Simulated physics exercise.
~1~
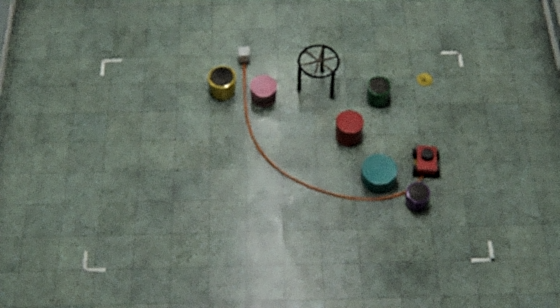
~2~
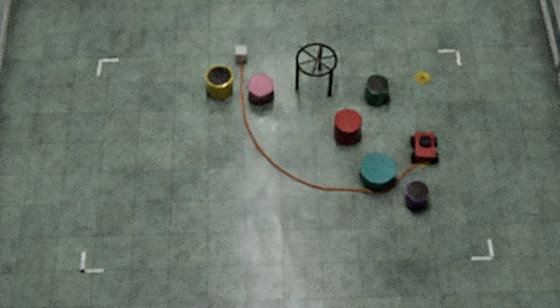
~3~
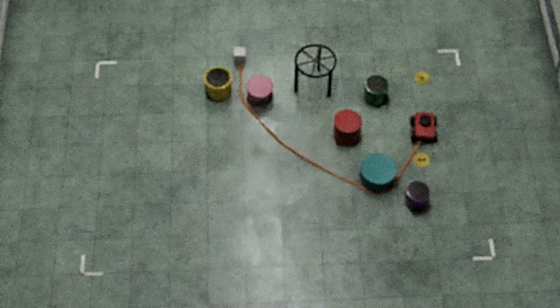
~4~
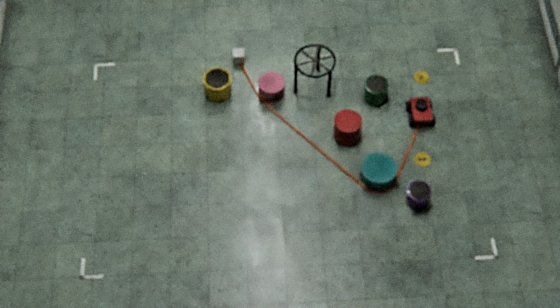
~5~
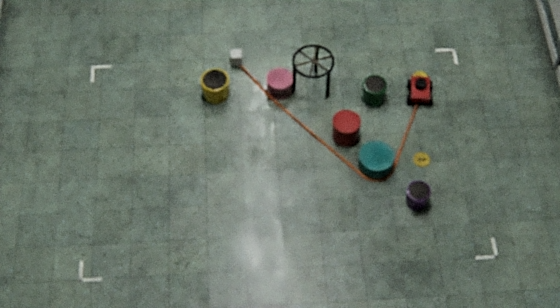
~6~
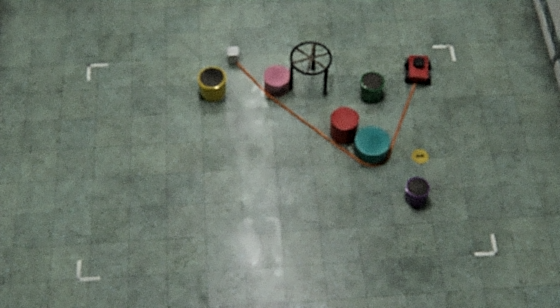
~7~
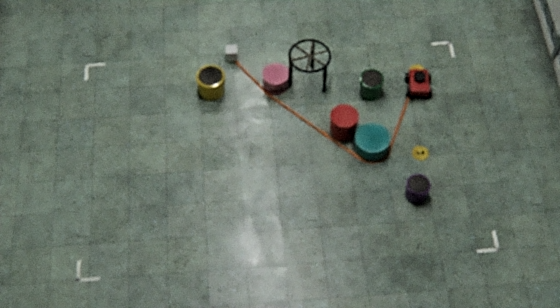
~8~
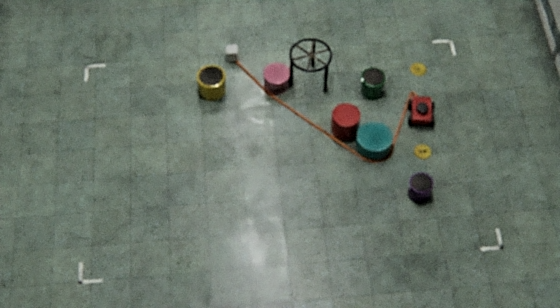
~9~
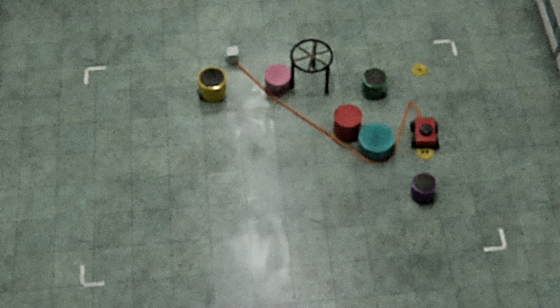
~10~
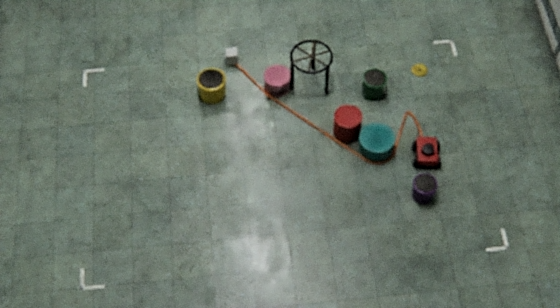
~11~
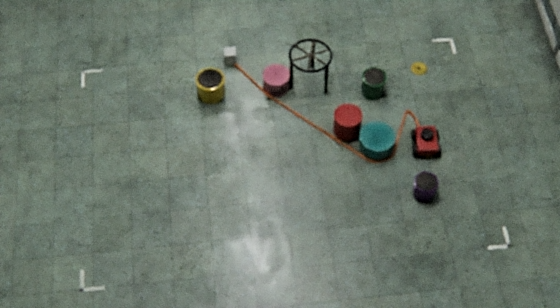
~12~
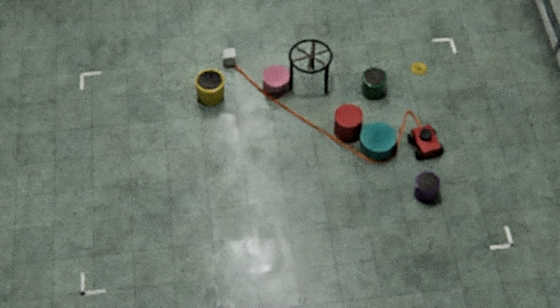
Red cart trailing an orange lead driving up the floor, the line shifting pink and teal bins, then returning down and stopping.
